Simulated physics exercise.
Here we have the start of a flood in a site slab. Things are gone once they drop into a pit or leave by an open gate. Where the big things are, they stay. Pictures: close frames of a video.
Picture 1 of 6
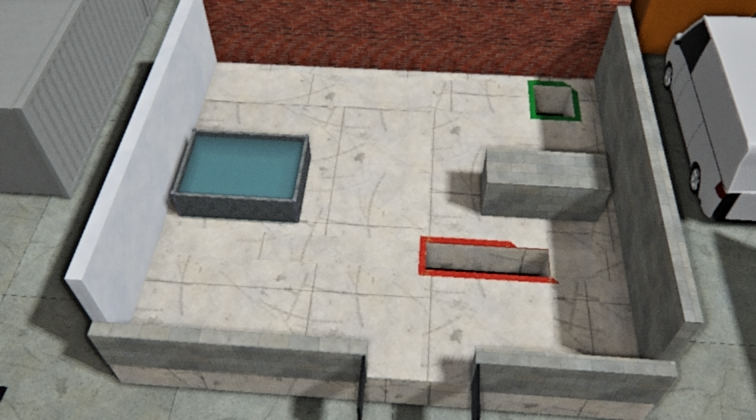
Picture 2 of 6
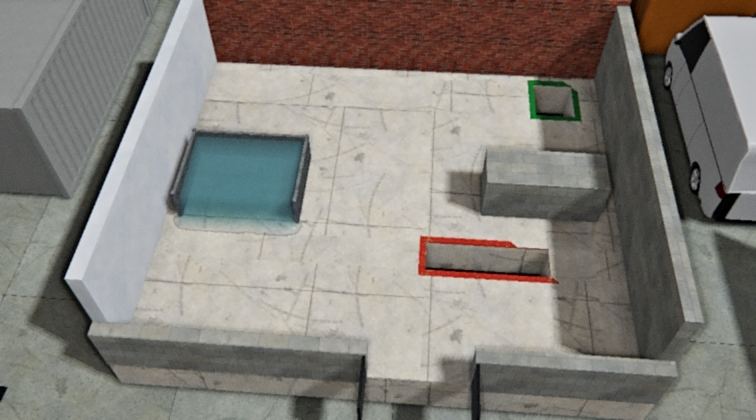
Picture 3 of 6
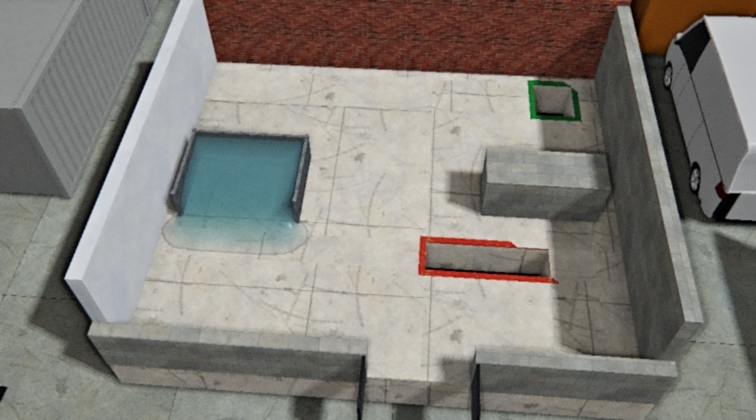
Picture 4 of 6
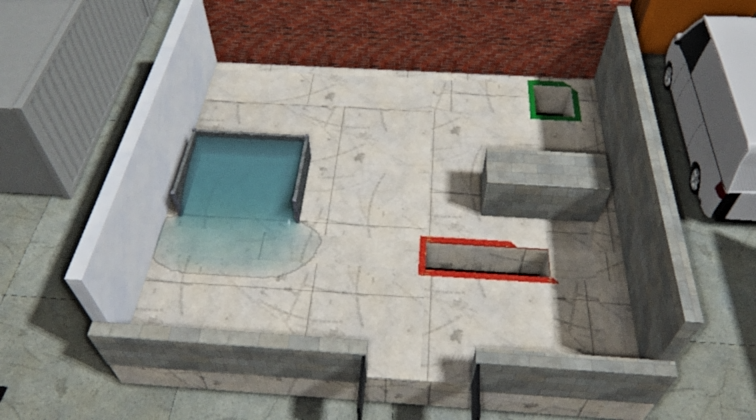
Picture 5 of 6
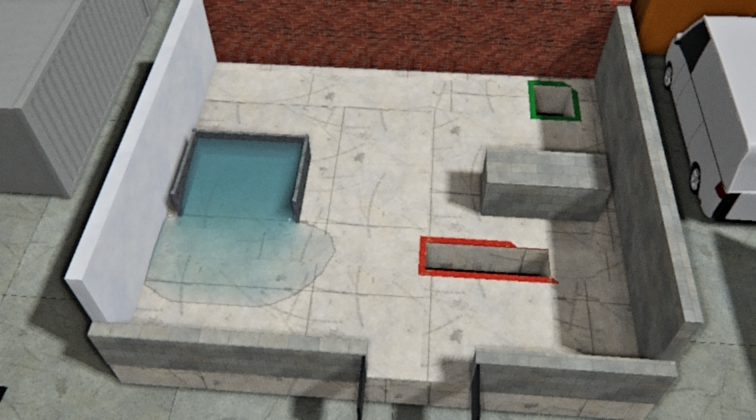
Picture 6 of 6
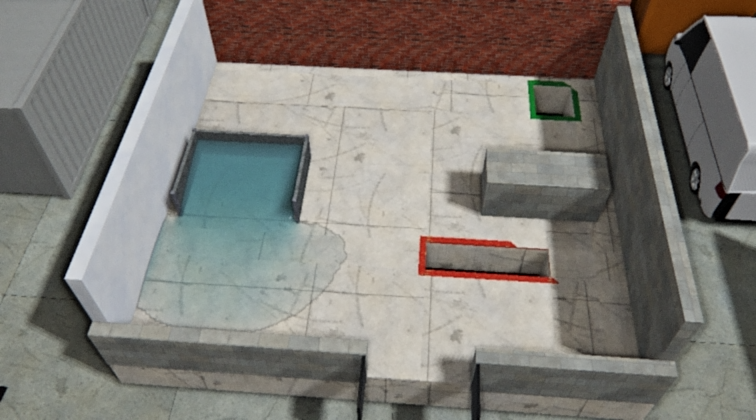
In a walled concrete yard with a brick back wall, a dark-rimmed tank of still blue water sits at the left, across from red- and green-edged pits. Its near side disappears, and water pours out toward the front wall, spreading across the slab in a widening, rounded sheet.
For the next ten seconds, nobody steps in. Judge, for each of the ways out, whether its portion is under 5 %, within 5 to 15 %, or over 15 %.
My judgement: The gate's portion is within 5 to 15 %; the green pit's portion is under 5 %; the red pit's portion is over 15 %.
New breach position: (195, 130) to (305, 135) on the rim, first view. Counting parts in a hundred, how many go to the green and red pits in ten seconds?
The green pit gets 15 per cent and the red pit 8 per cent.
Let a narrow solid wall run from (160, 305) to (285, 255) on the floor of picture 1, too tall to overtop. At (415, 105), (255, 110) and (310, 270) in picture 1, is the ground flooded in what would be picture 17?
Okay, the first comes out left untouched, the next left untouched, and the last soaked.
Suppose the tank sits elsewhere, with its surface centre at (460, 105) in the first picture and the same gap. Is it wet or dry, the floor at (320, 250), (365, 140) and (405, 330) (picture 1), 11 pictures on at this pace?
Soaked - unflooded - soaked.
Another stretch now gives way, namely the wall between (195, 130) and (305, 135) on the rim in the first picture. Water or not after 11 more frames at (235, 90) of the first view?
Lab note: Point logged as inundated.
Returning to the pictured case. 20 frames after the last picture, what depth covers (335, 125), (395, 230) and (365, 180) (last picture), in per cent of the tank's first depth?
In order: 0, 0, 0 %.
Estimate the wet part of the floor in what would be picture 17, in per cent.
20 %.
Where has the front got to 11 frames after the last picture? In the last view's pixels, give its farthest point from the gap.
Somewhere near (427, 366).
A moment on, water covers 20 % of the floor; the gate 0 %, the green pit 0 %, the red pit 0 %.
Next, water covers 20 % of the floor; the gate 0 %, the green pit 0 %, the red pit 0 %.
Then, water covers 30 % of the floor; the gate 2 %, the green pit 0 %, the red pit 0 %.
Later, water covers 50 % of the floor; the gate 5 %, the green pit 0 %, the red pit 9 %.
In the end, water covers 55 % of the floor; the gate 8 %, the green pit 0 %, the red pit 18 %.
